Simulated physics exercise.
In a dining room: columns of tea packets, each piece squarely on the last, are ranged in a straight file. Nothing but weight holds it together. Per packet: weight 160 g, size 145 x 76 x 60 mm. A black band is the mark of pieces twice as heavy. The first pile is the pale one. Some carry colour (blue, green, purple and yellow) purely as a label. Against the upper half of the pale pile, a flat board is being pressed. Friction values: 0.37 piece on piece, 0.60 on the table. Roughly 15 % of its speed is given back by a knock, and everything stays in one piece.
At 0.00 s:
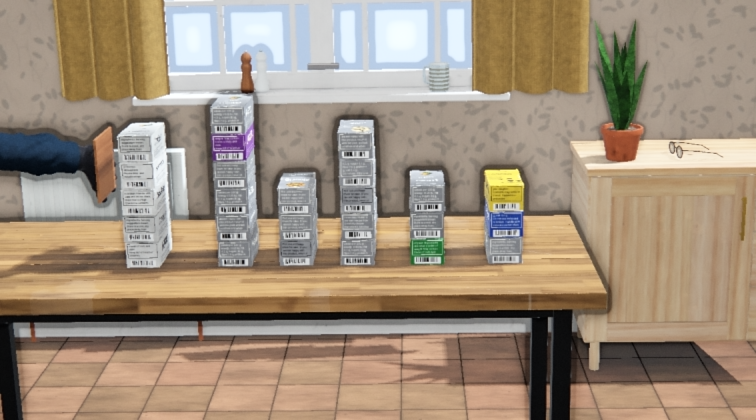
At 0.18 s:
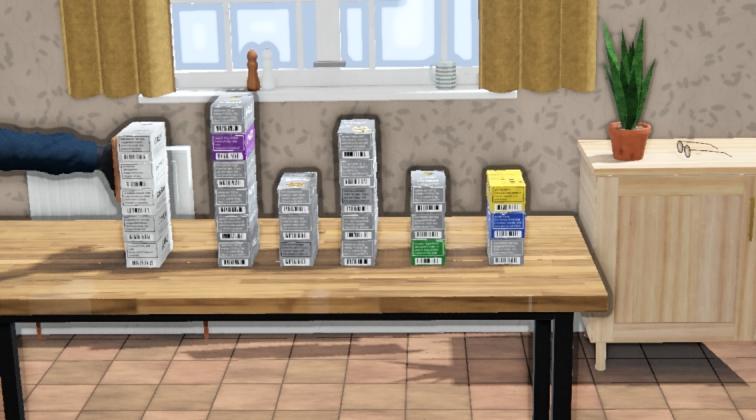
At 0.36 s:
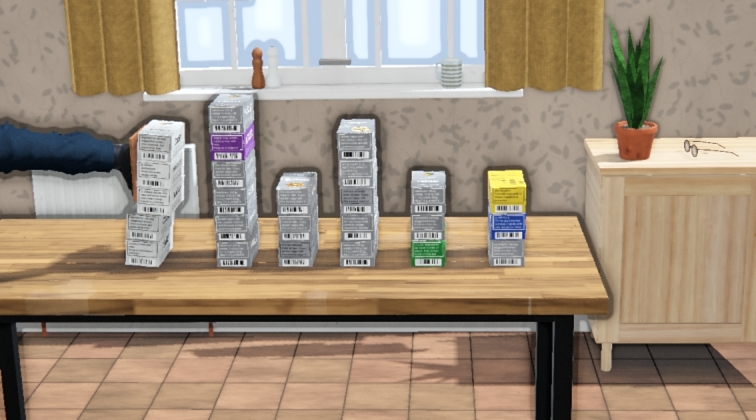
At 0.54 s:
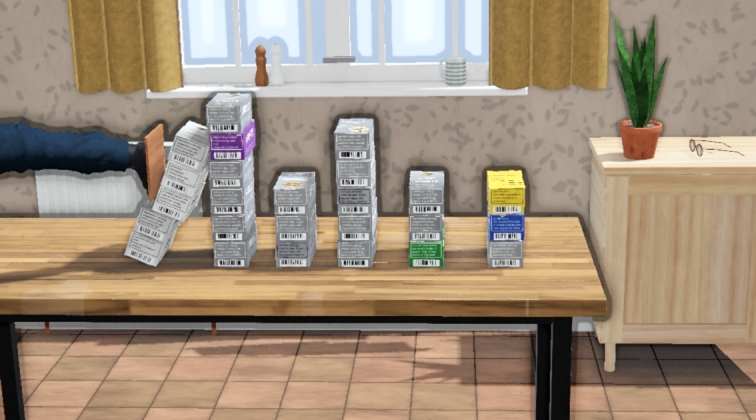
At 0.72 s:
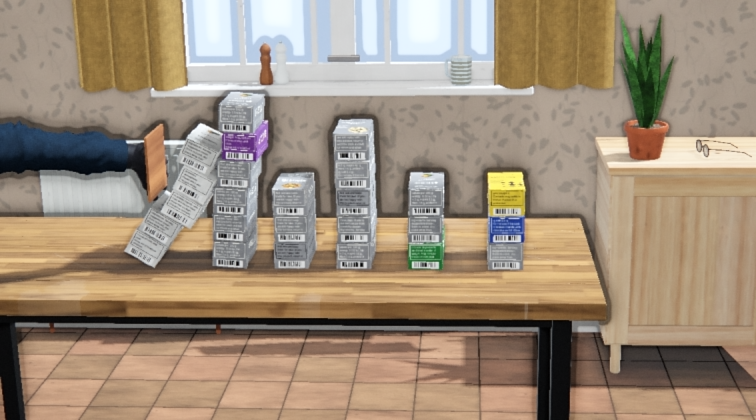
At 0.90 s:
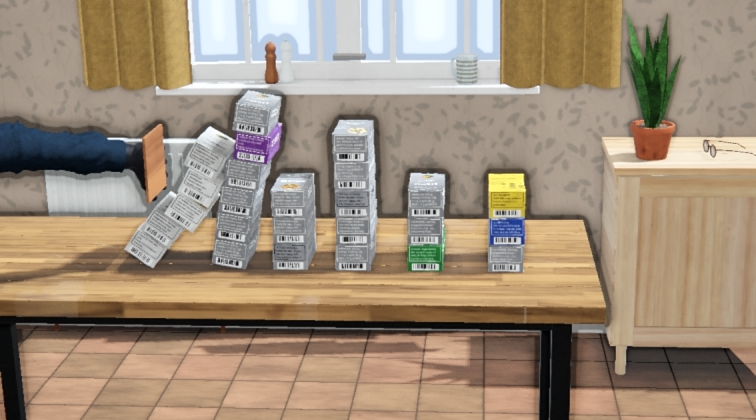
A dark-sleeved arm at the left pushes a flat brown board rightward into the upper part of a pale stack of packets on a wooden table, seen from the front in a room with a curtained window. Five more stacks stand in a row to the right, mostly grey with purple, green, yellow and blue packets. The pale stack leans right against its purple-marked neighbour, which then tilts rightward too, as the camera shifts slightly.
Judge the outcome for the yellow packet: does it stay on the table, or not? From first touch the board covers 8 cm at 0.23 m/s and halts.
For the yellow packet, the answer is not.
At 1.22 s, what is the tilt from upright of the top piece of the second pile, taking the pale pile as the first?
I'd say it's at some 20° by then.
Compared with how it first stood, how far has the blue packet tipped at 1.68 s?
Close to 5° of tilt compared with the start.
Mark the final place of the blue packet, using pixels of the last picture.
I'd point at about (575, 246).
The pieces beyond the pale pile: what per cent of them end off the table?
Estimate: Close to 5%.
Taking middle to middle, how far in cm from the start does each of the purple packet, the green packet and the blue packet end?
The purple one ends 36 cm from its start, the green one 4 cm and the blue one 16 cm.
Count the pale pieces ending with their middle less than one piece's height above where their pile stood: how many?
1.
After 1.22 s, 5 of the pale pile down; none of the 20 other packets off the table, 13 disturbed; yellow packet unmoved; purple packet 33° from how it stood, 48 mm lower.
After 1.68 s, 5 of the pale pile down; none of the 20 other packets off the table, 20 disturbed; yellow packet 4° from how it stood; green packet 29° from how it stood.
In the end (2.4 s), 5 of the pale pile down; 1 of the 20 other packets off the table; yellow packet upside down; blue packet on its side; green packet 38° from how it stood. From the last view, middles, blue packet near (575, 246).
